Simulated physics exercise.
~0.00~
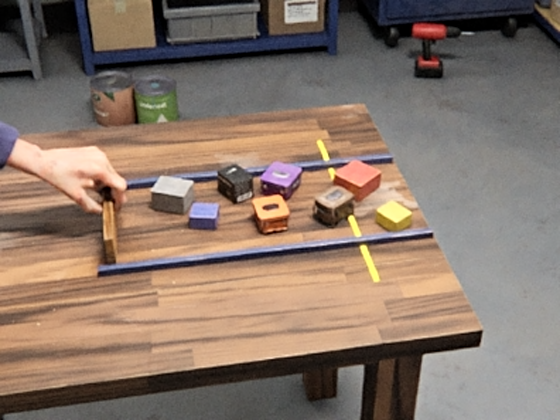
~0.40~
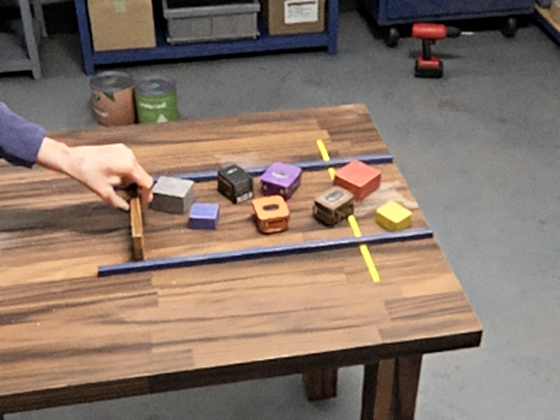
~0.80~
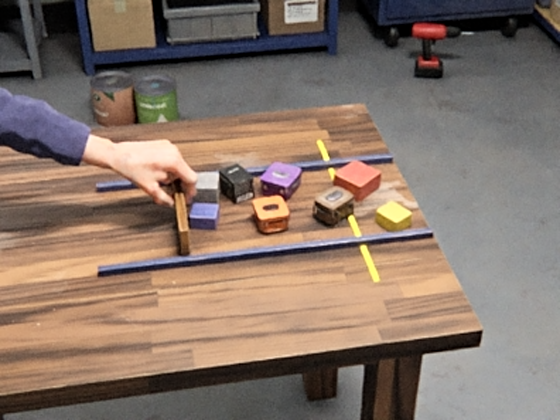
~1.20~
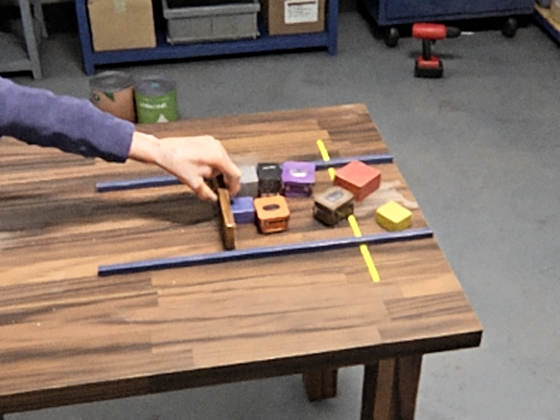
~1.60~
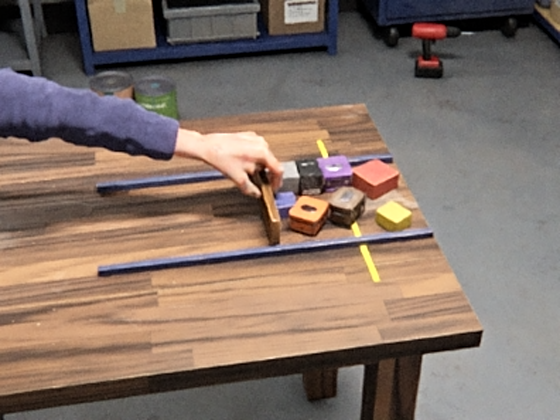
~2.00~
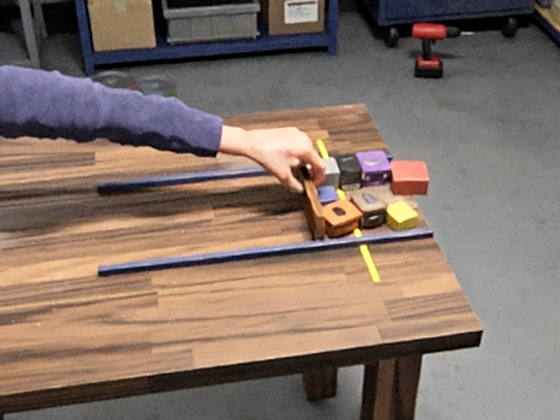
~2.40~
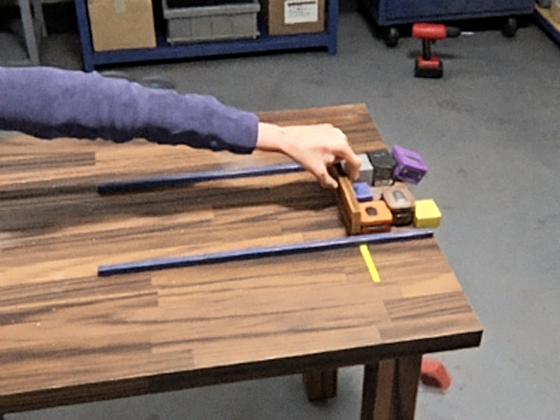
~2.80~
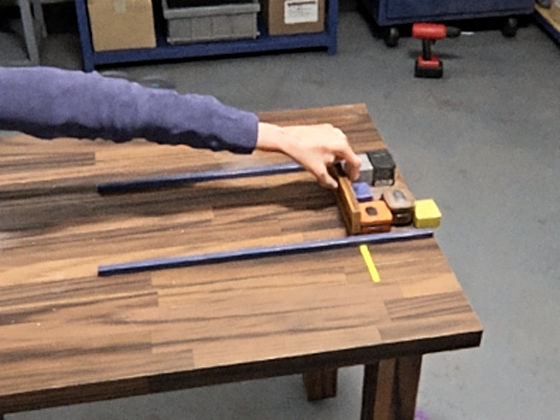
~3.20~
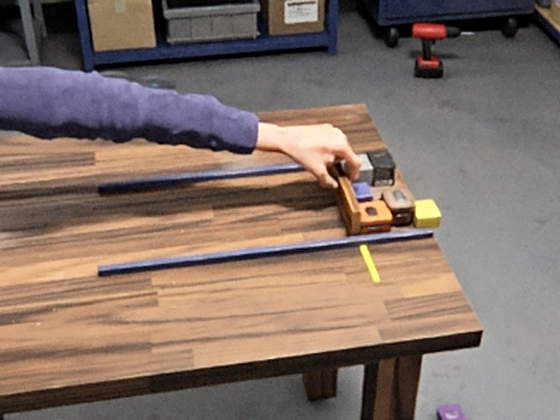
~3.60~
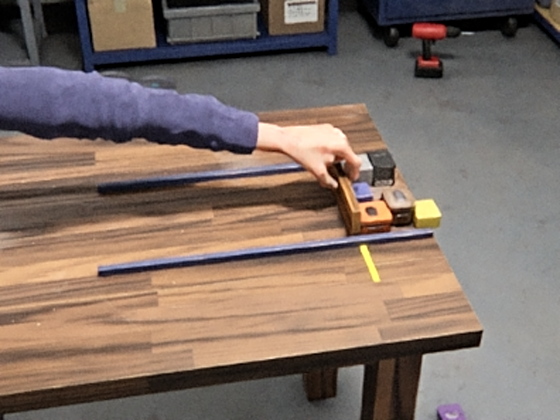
A hand slides an upright wooden board to the right along a tabletop, between two blue rails, toward a scatter of small coloured blocks and cases. The board gathers the grey and blue blocks first, then presses them into the black, purple and orange pieces. The bunched group moves across the yellow tape, nudging the red and yellow blocks toward the table's edge. The red block drops off, and the purple case tips and follows it down. The board stops with the hand still on it, the remaining pieces packed against it and the purple case lying on the floor.
